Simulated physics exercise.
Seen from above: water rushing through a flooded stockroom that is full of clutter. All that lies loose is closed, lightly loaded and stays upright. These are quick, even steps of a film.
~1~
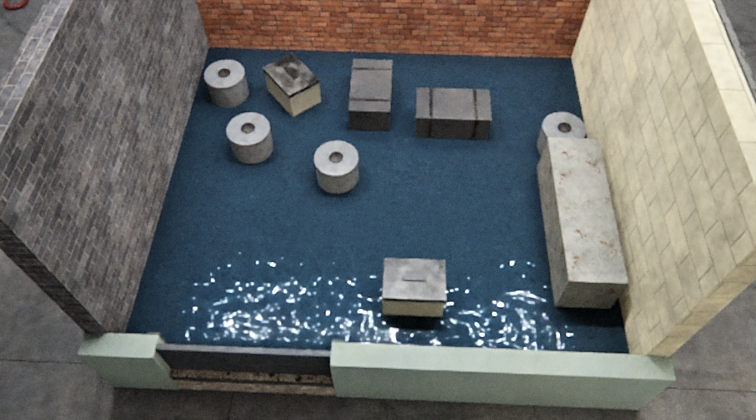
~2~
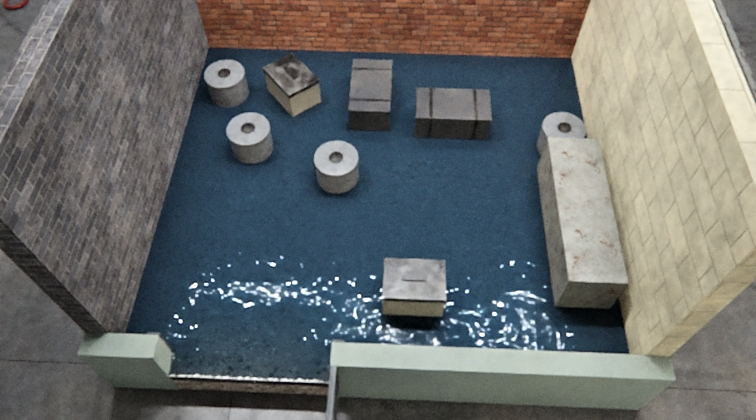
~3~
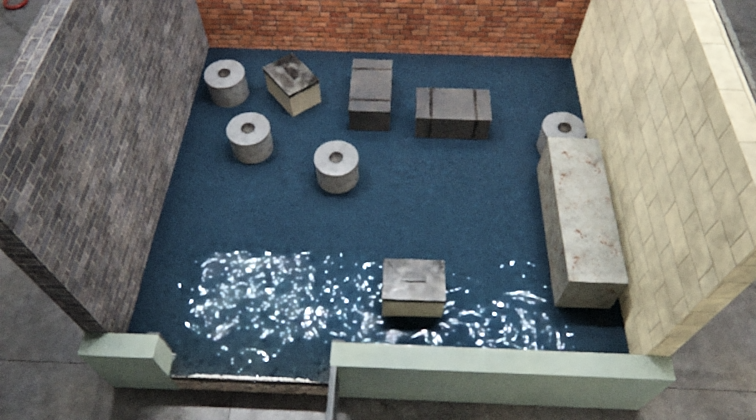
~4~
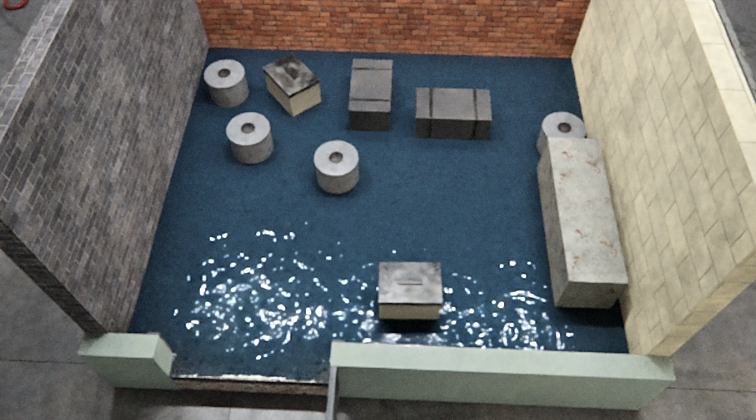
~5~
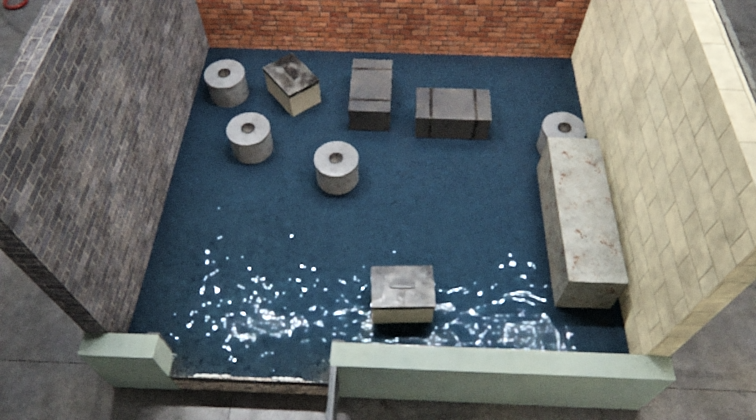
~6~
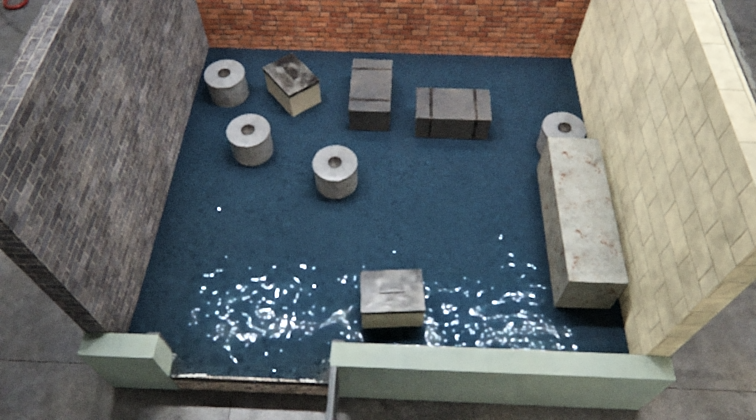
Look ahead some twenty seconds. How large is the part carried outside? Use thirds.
That comes to one to two thirds.
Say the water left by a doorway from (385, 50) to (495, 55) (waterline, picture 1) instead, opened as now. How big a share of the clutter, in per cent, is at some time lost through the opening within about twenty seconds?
Near 60 in a hundred.
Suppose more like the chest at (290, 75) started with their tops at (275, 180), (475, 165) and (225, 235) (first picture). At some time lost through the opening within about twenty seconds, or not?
In turn: Yes, carried outside, yes.
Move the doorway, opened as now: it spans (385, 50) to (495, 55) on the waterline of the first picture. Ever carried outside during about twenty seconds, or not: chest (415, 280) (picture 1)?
Verdict: Kept in.
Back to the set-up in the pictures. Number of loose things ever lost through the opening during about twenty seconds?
I count 3.
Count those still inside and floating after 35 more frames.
The number is 4.
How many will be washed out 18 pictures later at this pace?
It comes to 2.
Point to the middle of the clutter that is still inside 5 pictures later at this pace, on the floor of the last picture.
Around (340, 178).
A moment on, 0 of 8 are out; 8 afloat.
Next, 2 of 8 are out; 6 afloat.
Later, 3 of 8 are out; 4 afloat.
In the end, 3 of 8 are out; 3 afloat.
